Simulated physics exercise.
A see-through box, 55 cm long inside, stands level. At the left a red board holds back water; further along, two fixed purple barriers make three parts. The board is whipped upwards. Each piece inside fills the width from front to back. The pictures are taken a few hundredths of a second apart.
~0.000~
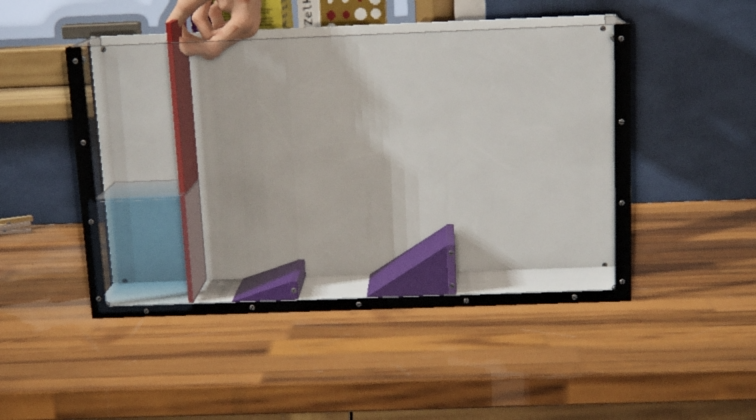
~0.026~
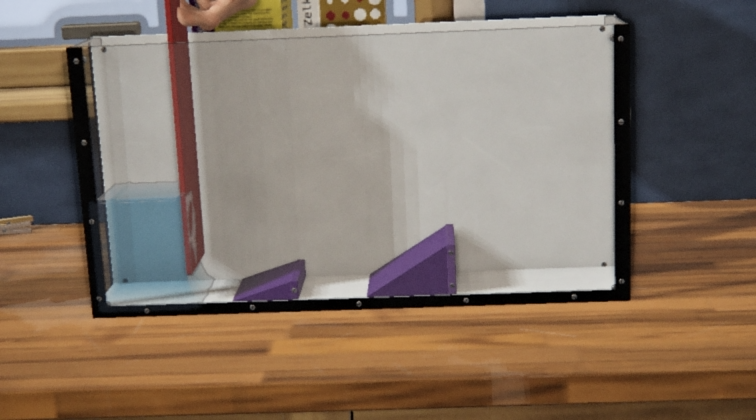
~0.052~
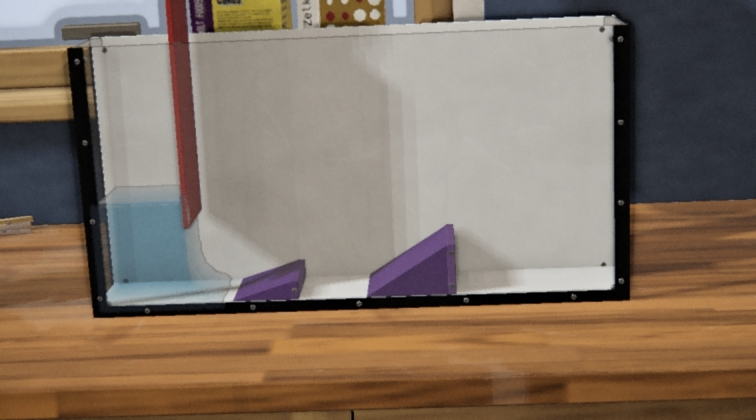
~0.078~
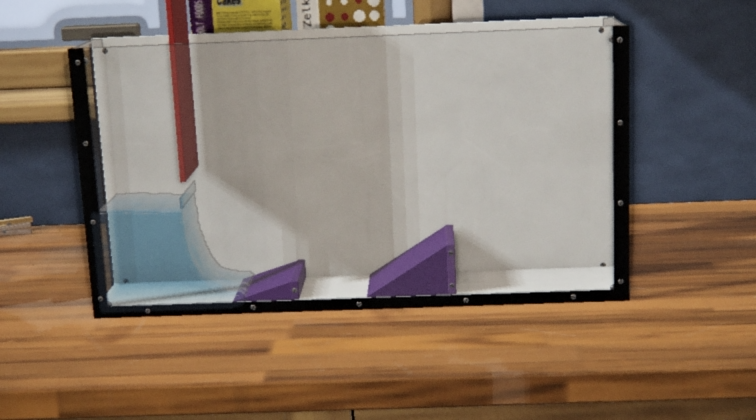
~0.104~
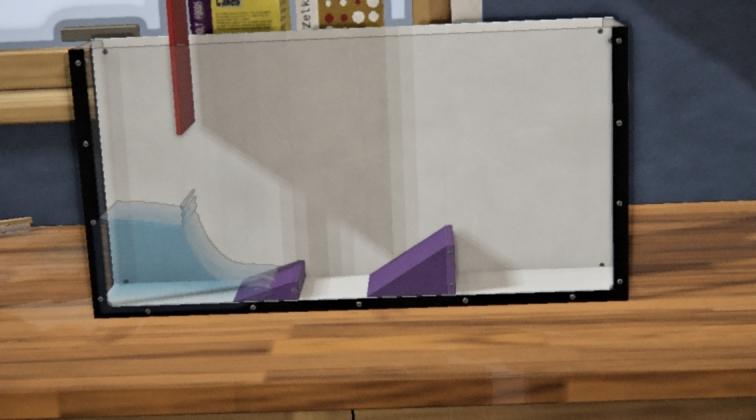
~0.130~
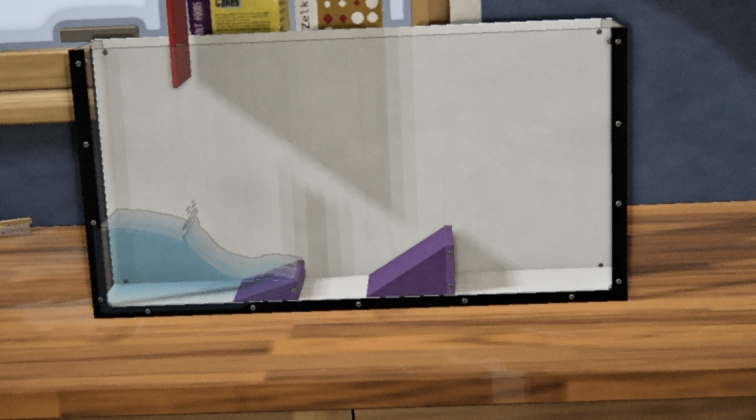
A hand grips the top of a red board in a clear, black-edged box on a wooden worktop, seen from the front by a still camera. Pale blue water stands behind the board at the left, and two purple ramps, the smaller one nearer, sit on the white floor. The board is pulled swiftly upwards, and the water slumps rightwards along the floor and climbs the first ramp.
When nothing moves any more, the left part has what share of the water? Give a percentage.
Close to 50 per cent of it.
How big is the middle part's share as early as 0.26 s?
About 28 per cent.
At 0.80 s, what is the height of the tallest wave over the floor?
About 4.5 cm.
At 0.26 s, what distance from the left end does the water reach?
Roughly 36 cm out.
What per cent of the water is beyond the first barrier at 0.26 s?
About 28 per cent.
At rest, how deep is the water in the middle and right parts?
About 3.0 cm and 1.0 cm.
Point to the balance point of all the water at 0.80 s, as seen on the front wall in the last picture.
At about (333, 284).
By 0.26 s 73 per cent is still short of the first barrier, 0 is over the second.
By 0.45 s 48 per cent is still short of the first barrier, 14 is over the second.
By 0.80 s 39 per cent is still short of the first barrier, 21 is over the second.
At rest it is 51 per cent left, 28 middle, 21 right.
